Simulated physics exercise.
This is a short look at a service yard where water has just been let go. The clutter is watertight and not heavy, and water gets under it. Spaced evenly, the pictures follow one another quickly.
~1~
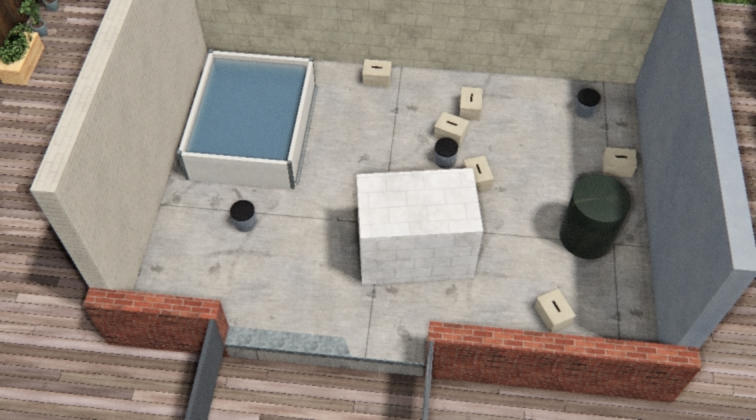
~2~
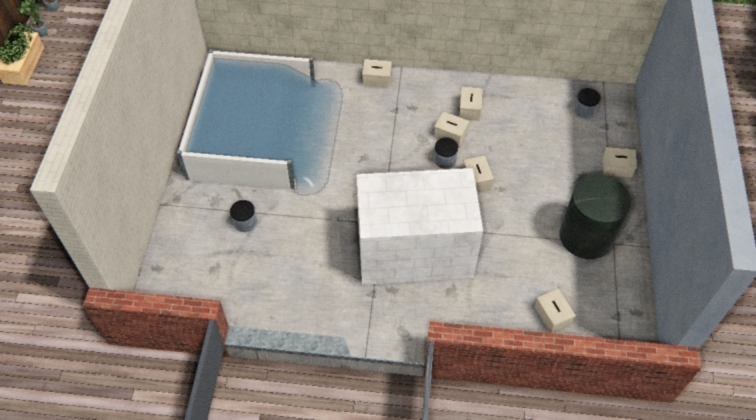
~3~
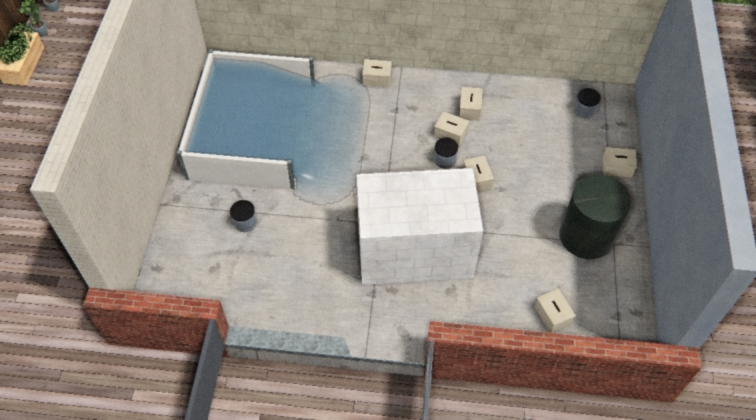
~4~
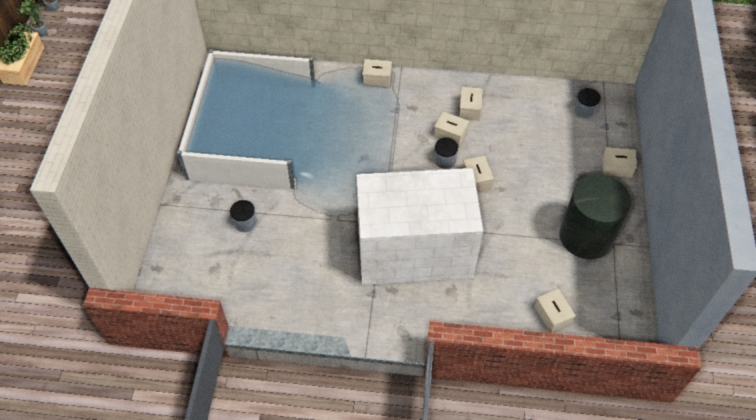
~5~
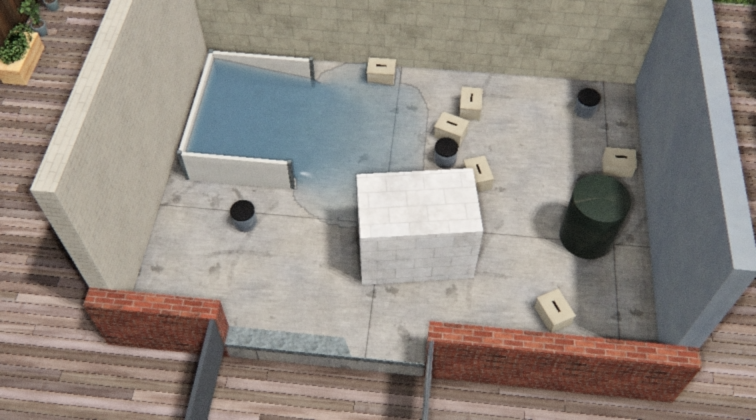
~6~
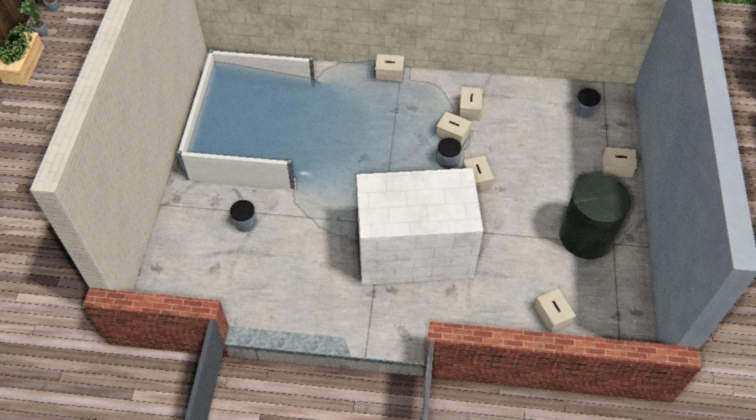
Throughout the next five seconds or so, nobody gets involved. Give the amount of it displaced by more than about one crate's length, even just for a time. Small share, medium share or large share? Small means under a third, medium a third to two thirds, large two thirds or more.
A large share.
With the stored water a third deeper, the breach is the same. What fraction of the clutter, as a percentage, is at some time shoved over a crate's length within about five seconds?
Something like 90 percent.
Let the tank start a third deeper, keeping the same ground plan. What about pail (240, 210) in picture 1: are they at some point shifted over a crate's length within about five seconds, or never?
Well, as it turns out: Came up short.
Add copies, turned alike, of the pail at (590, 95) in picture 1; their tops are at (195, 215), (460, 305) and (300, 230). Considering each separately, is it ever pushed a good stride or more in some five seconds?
The first sits tight, the second sits tight and the third sits tight.
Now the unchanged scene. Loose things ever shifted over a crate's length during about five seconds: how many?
Total: 9.
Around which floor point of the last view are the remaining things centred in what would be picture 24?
Around (566, 195).
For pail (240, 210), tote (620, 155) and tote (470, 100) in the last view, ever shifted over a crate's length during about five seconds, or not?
Outcome, each in turn - never cleared it / passed the mark / passed the mark.
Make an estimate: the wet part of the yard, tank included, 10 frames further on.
Roughly 60 %.
A moment on, 3 of 10 are well off their spots; 1 afloat.
Next, 7 of 10 are well off their spots; 6 afloat.
Later, 7 of 10 are well off their spots; 8 afloat.
In the end, 8 of 10 are well off their spots, and 9 have been at some point; 9 afloat.
